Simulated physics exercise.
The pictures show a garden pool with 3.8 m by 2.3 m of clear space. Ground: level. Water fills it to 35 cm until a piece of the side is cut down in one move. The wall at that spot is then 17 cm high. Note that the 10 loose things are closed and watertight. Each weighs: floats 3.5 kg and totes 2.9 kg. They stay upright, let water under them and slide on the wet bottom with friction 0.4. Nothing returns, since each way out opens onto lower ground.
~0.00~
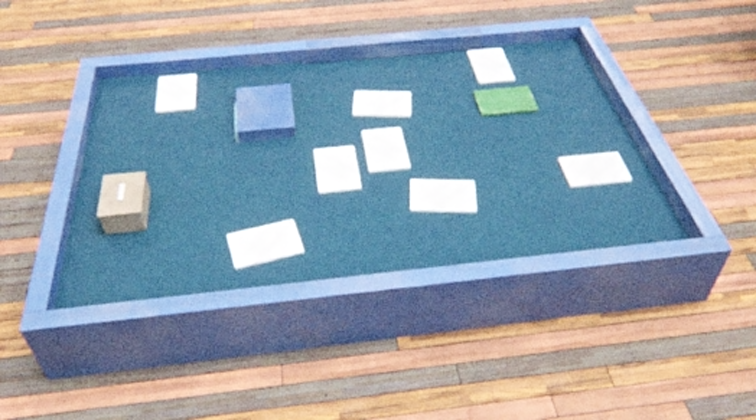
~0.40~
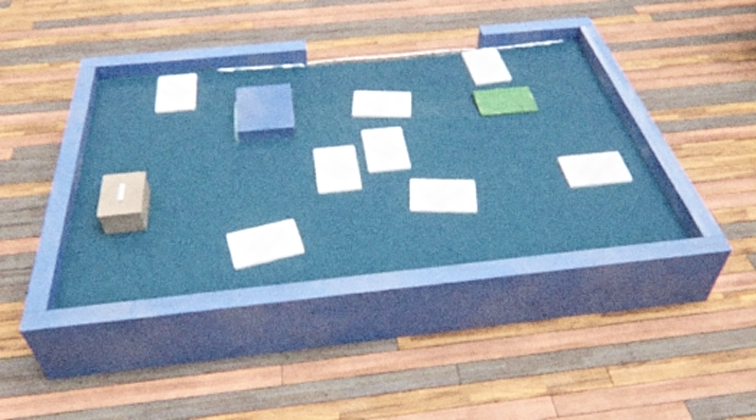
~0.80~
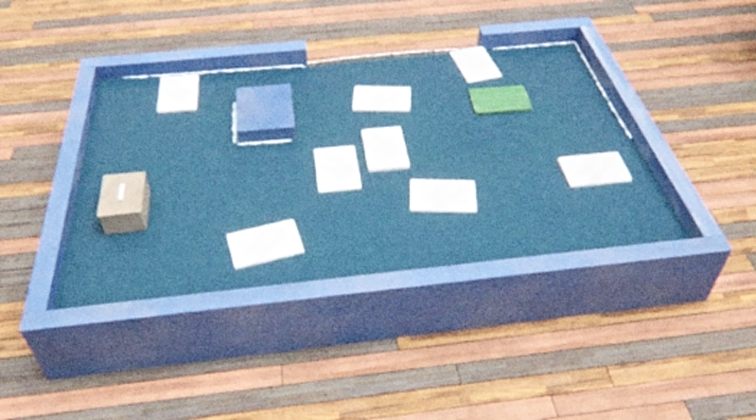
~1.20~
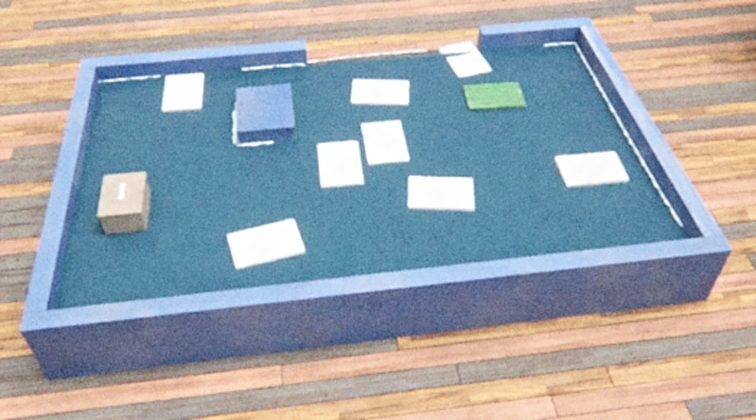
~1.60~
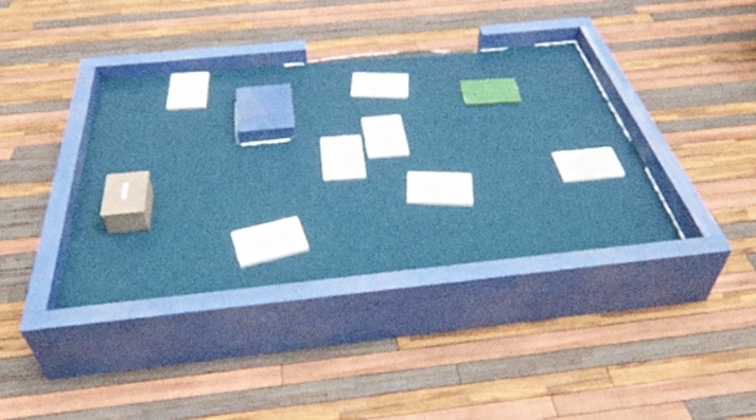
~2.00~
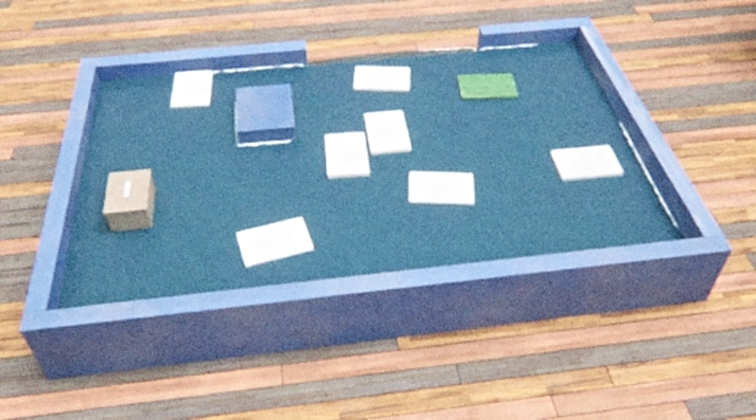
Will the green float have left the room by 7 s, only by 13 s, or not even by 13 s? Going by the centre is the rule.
It is not there at the first time.
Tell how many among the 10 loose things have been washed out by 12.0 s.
My tally comes to 5.
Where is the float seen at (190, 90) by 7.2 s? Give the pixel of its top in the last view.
(219, 91), give or take.
After 3.2 s the green float is near (478, 80), 0.4 m from its start, afloat; 1 of 10 are out; 9 afloat.
After 7.2 s the green float has gone out (at 5.7 s); 3 of 10 are out; 7 afloat.
After 12.0 s the green float has gone out (at 5.7 s); 5 of 10 are out; 5 afloat.
After 16.0 s the green float has gone out (at 5.7 s); 5 of 10 are out; 5 afloat.
